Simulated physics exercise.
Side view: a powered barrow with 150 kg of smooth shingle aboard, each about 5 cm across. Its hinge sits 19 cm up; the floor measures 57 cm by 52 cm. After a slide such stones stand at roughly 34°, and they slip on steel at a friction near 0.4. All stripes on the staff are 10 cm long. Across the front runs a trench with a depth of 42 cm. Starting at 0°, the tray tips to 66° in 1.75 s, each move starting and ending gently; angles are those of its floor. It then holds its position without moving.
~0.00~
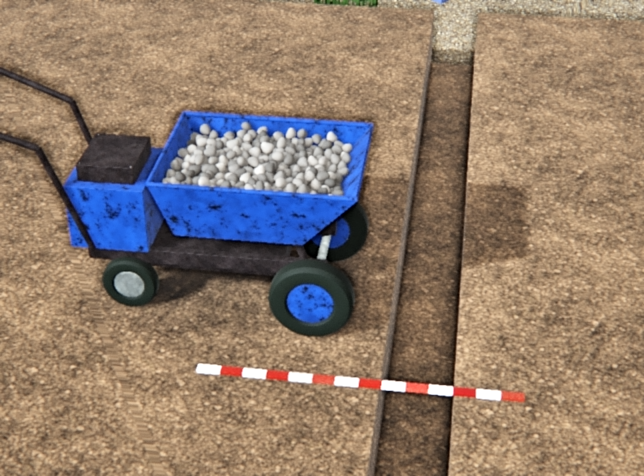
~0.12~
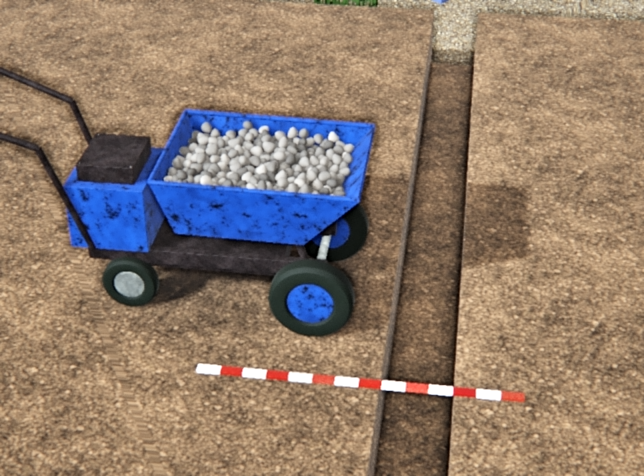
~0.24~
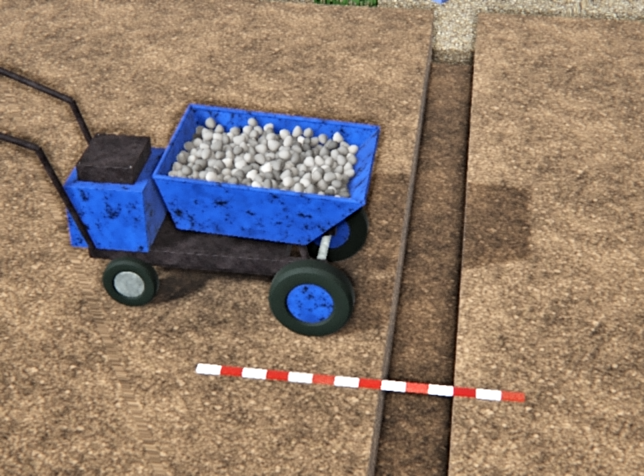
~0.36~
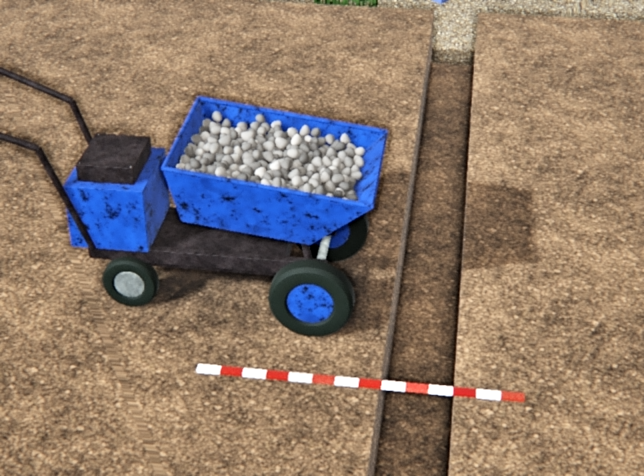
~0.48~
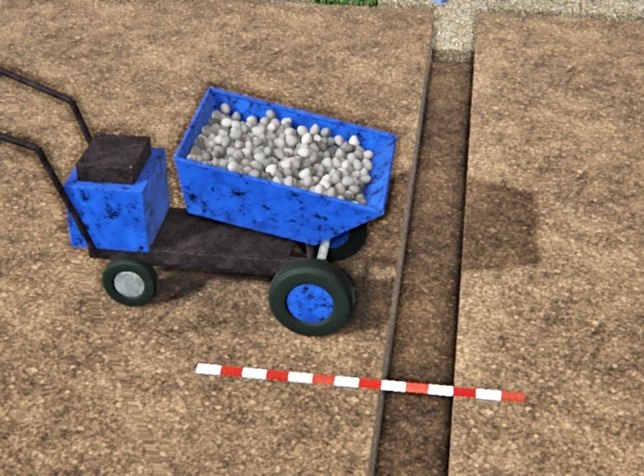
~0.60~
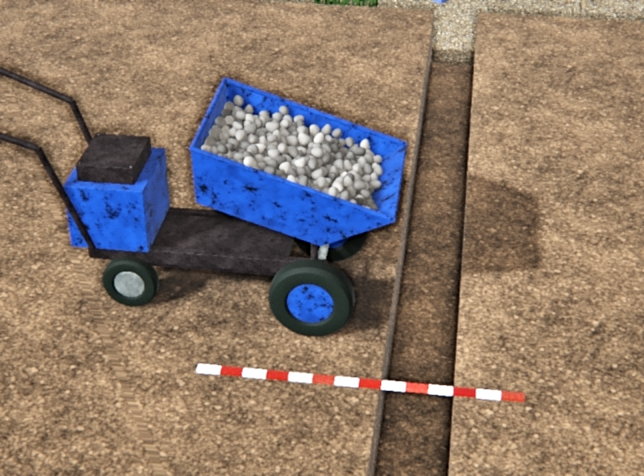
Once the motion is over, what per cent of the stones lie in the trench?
29 %.
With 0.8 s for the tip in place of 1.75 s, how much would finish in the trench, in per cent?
In that case some 20 per cent.
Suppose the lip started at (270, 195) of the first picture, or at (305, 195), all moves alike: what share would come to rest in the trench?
Roughly 100 in a hundred, then 80 in a hundred.
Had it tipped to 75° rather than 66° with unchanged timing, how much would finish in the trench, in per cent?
I'd expect around 30 in a hundred.
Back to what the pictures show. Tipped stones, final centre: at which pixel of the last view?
At about pixel (501, 305) in the last view.
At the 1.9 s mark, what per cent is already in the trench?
At that moment: Approx. 5 %.
After 1.3 s the floor is at 56°; 97 % in the tray, 2 % in the trench; the foremost stones are at (465, 265).
After 1.9 s the floor is at 66°; 42 % in the tray, 4 % in the trench, 54 % past the trench; the foremost stones are at (602, 311).
After 2.2 s the floor is at 66°; 18 % in the tray, 9 % in the trench, 72 % past the trench; the foremost stones are past the picture's edge.
After 4.2 s the floor is at 66°; 0 % in the tray, 29 % in the trench, 71 % past the trench; the foremost stones are past the picture's edge.
